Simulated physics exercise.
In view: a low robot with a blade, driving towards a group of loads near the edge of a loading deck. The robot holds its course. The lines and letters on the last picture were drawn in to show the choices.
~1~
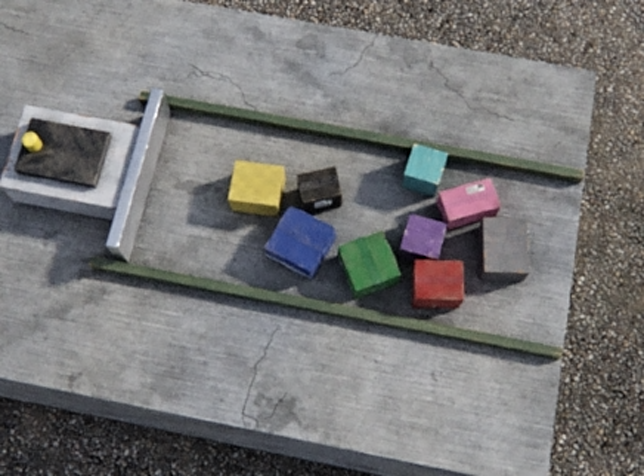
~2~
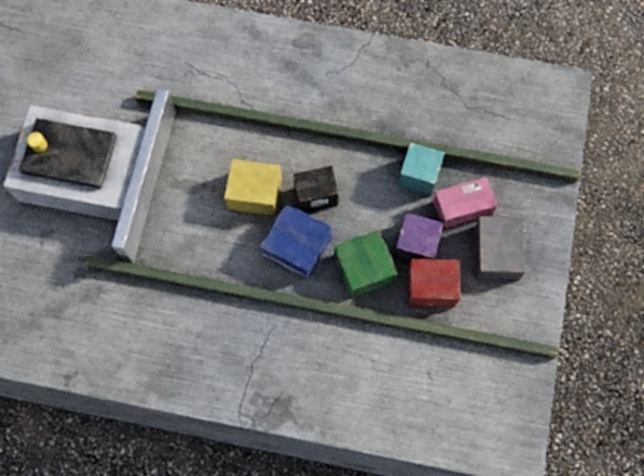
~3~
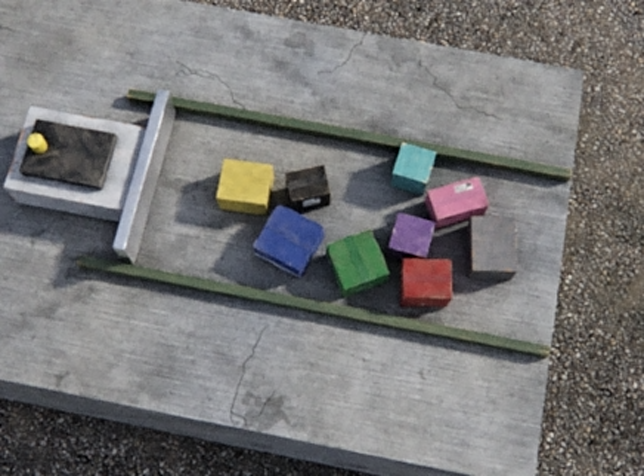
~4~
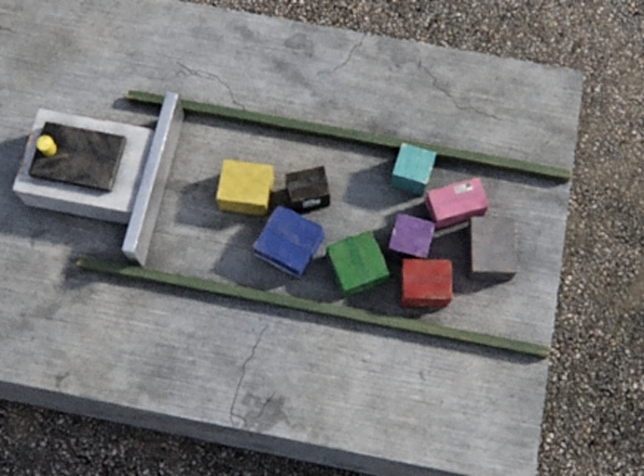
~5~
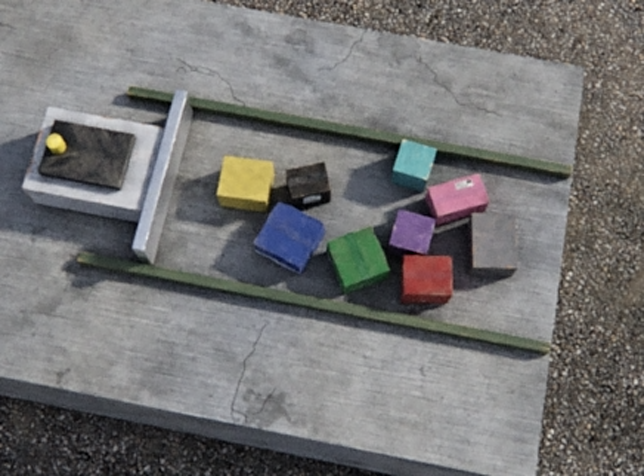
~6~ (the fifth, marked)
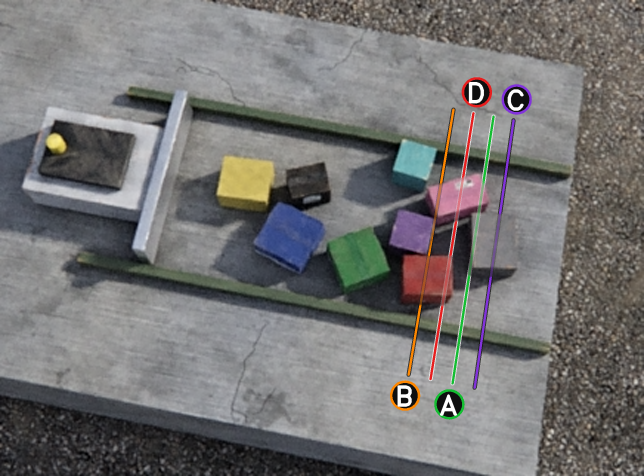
A low white robot with a wide blade crept a short way right between two green rails, while the colourful boxes ahead of it sat still on the grey deck, untouched by the blade.
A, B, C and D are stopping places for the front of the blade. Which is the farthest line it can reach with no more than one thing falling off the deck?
No farther than B.
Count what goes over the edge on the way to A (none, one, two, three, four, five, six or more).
Three.
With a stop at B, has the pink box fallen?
No.
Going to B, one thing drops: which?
The grey crate goes over.
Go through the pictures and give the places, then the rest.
Robot (69, 153); black parcel (320, 191); purple crate (422, 241), in the first picture.
Robot (74, 153); turquoise crate (421, 170), in the second picture.
Robot (75, 155); yellow crate (246, 187), in the third picture.
Robot (84, 157); blue box (289, 242), in the fourth picture.
Robot (94, 155); pink box (457, 200); black parcel (309, 187); purple crate (411, 237), in the fifth picture.
On the copy, A at (474, 244); B at (432, 236); C at (495, 248); D at (453, 240).
On B. First, robot (189, 173); green box (365, 269); blue box (302, 247).
Then, robot (286, 191); grey crate (512, 246); red box (475, 293).
Finally, robot (363, 205); grey crate over the edge; red box (553, 313); one fallen.
By contrast, A drops three; C drops five; D drops two.
